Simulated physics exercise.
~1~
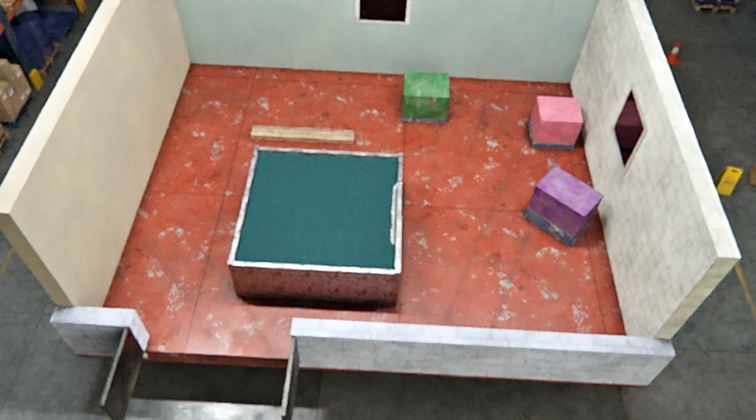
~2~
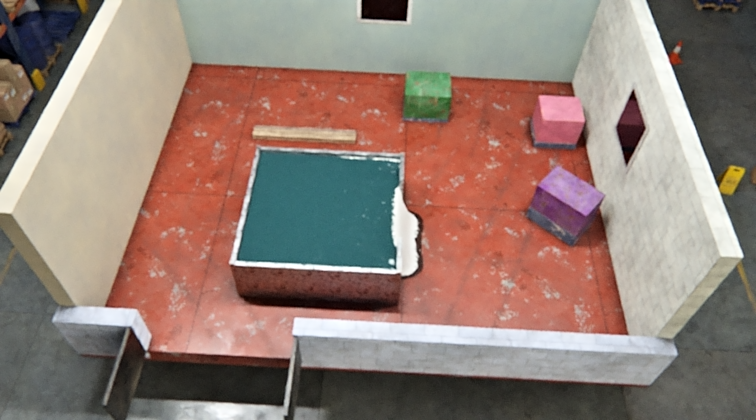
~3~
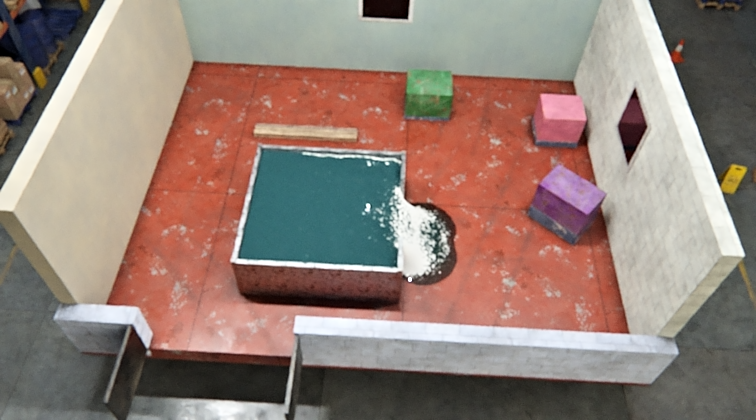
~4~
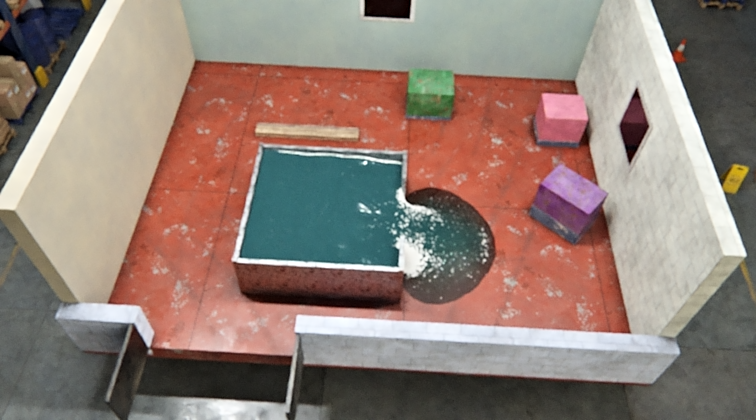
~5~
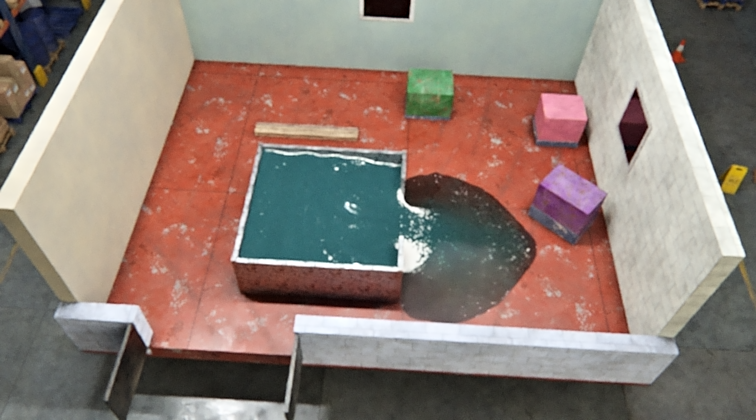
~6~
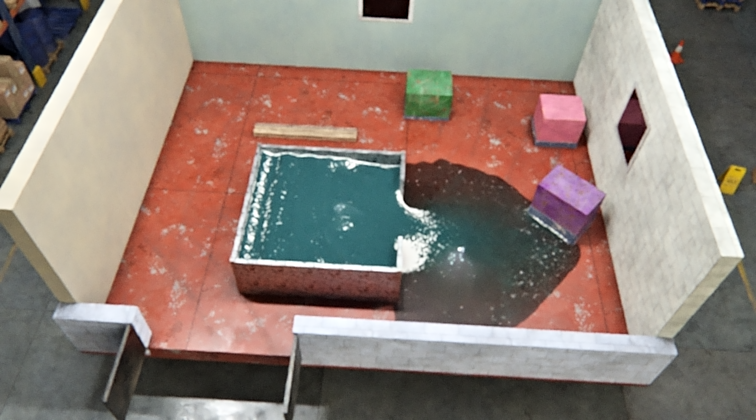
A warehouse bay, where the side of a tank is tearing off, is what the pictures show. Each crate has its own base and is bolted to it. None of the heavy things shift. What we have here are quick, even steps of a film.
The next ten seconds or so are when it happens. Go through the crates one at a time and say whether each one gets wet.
At the end, the green crate meets the water. The purple crate meets the water. The pink crate meets the water.
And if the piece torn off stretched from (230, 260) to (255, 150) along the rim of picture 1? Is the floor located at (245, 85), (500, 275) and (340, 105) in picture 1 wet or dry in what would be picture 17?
Point one: Reached. Point two: Not reached. Point three: Not reached.
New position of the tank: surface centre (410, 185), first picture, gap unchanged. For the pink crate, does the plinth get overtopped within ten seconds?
Pink: Overtopped.
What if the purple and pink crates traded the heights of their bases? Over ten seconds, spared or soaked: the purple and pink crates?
Taking them in turn, the purple crate gets reached and the pink crate gets reached.
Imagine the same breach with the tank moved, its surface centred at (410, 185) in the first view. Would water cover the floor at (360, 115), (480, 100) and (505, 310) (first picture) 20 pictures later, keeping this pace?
As listed: Not flooded, under water, under water.
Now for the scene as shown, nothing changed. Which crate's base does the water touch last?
Answer: The crate marked green.
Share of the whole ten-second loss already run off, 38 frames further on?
By my reckoning, 20 %.
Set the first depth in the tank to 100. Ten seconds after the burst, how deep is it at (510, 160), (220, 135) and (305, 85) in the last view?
Roughly 16 per cent, 6 per cent and 6 per cent.
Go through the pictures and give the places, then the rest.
The first frame shows the water tank at (322, 209) is whole and still.
In the second frame, the front is at (410, 273), out from the gap at (397, 231).
In the third frame, water pours out at (398, 231) and has run to (446, 270).
In the fourth frame, the front is at (489, 259), out from the gap at (399, 231).
In the fifth frame, water pours out at (398, 230) and has run to (529, 255).
In the sixth frame, the front is at (574, 258), out from the gap at (397, 231).
A moment on, water covers 30 % of the floor; the green crate not reached, the purple crate water round its plinth, the pink crate water round its plinth.
Next, water covers 35 % of the floor; the green crate water round its plinth, the purple crate water round its plinth, the pink crate water round its plinth.
Then, water covers 40 % of the floor; the green crate water round its plinth, the purple crate water round its plinth, the pink crate water round its plinth.
Later, water covers 70 % of the floor; the green crate water round its plinth, the purple crate water round its plinth, the pink crate water round its plinth.
In the end, water covers 95 % of the floor; the green crate was topped, the purple crate was topped, the pink crate was topped.
